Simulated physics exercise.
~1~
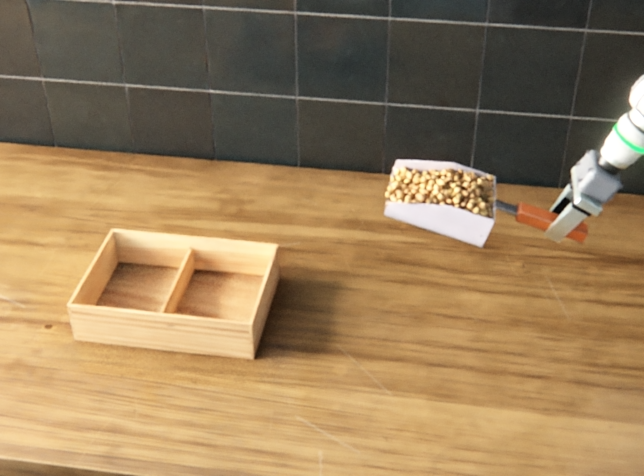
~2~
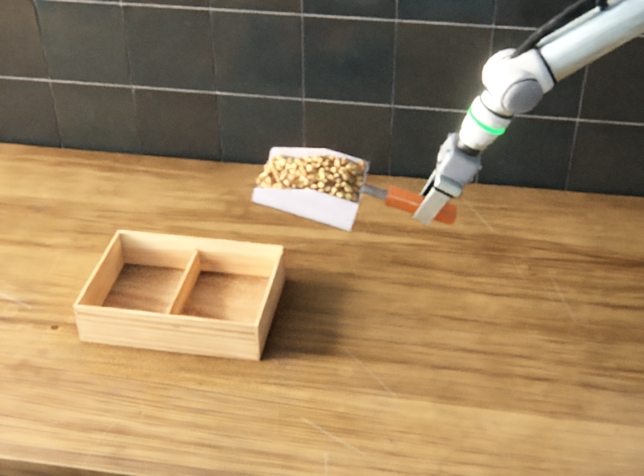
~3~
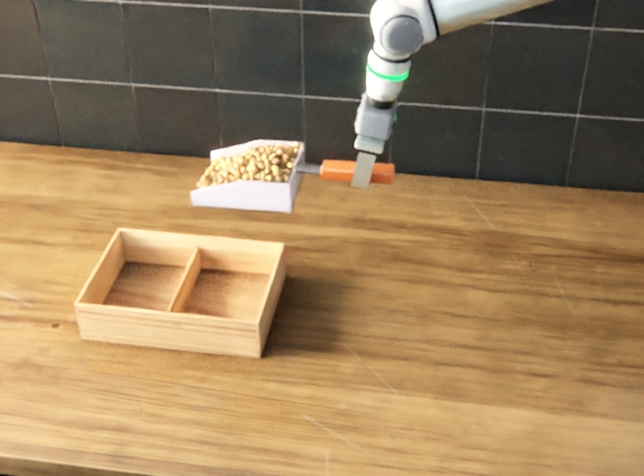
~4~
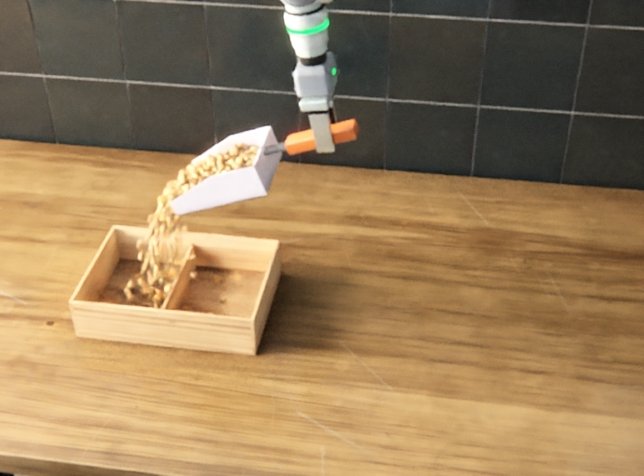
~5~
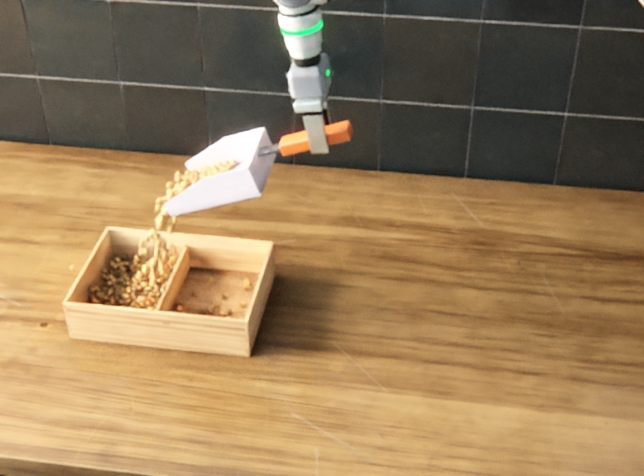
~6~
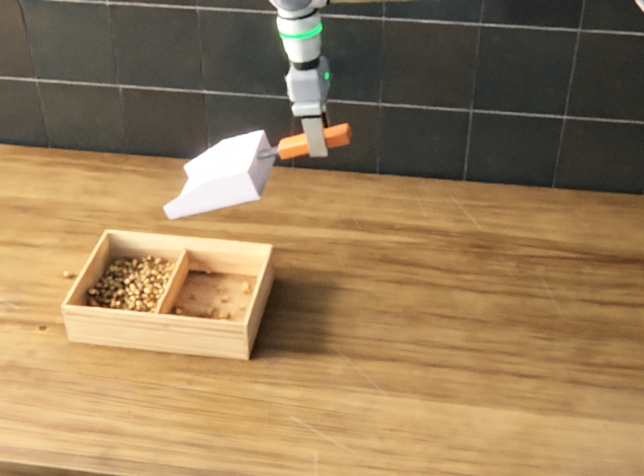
A robot arm carried a white scoop full of dried chickpeas leftward over a divided wooden box and tipped it, pouring them mostly into the left compartment, with a few landing in the right one, and then held the tilted scoop above the box.
